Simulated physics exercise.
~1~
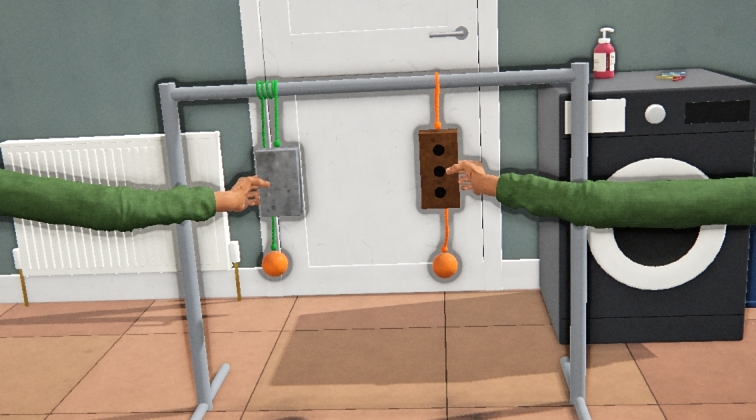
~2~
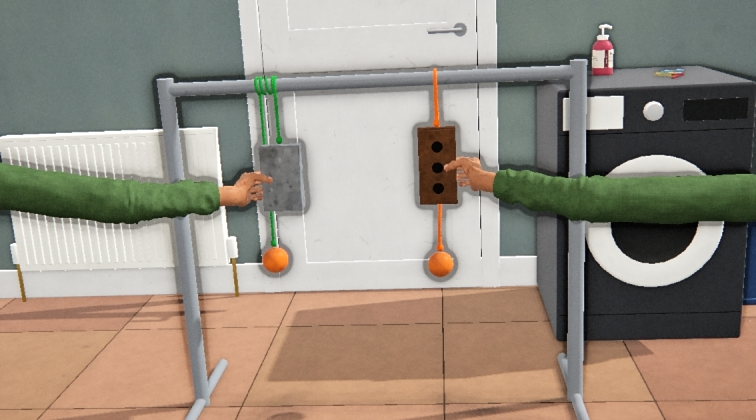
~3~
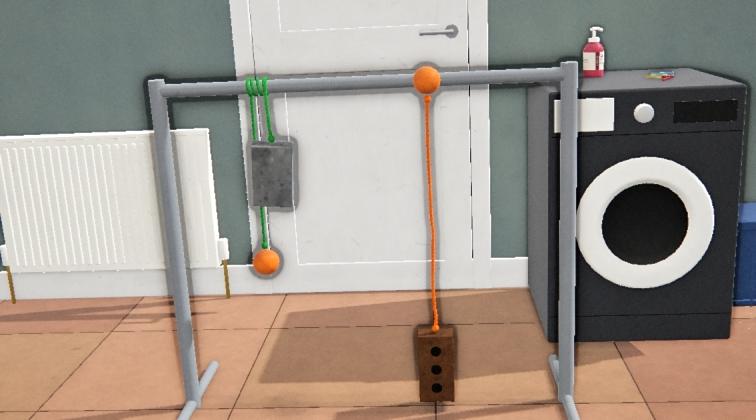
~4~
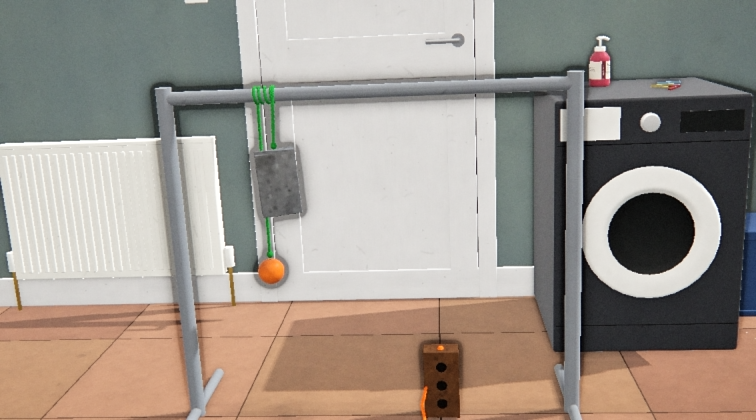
Brick on orange cord dropping to the floor after hands let go, while grey slab on green cord stays hanging from rail.
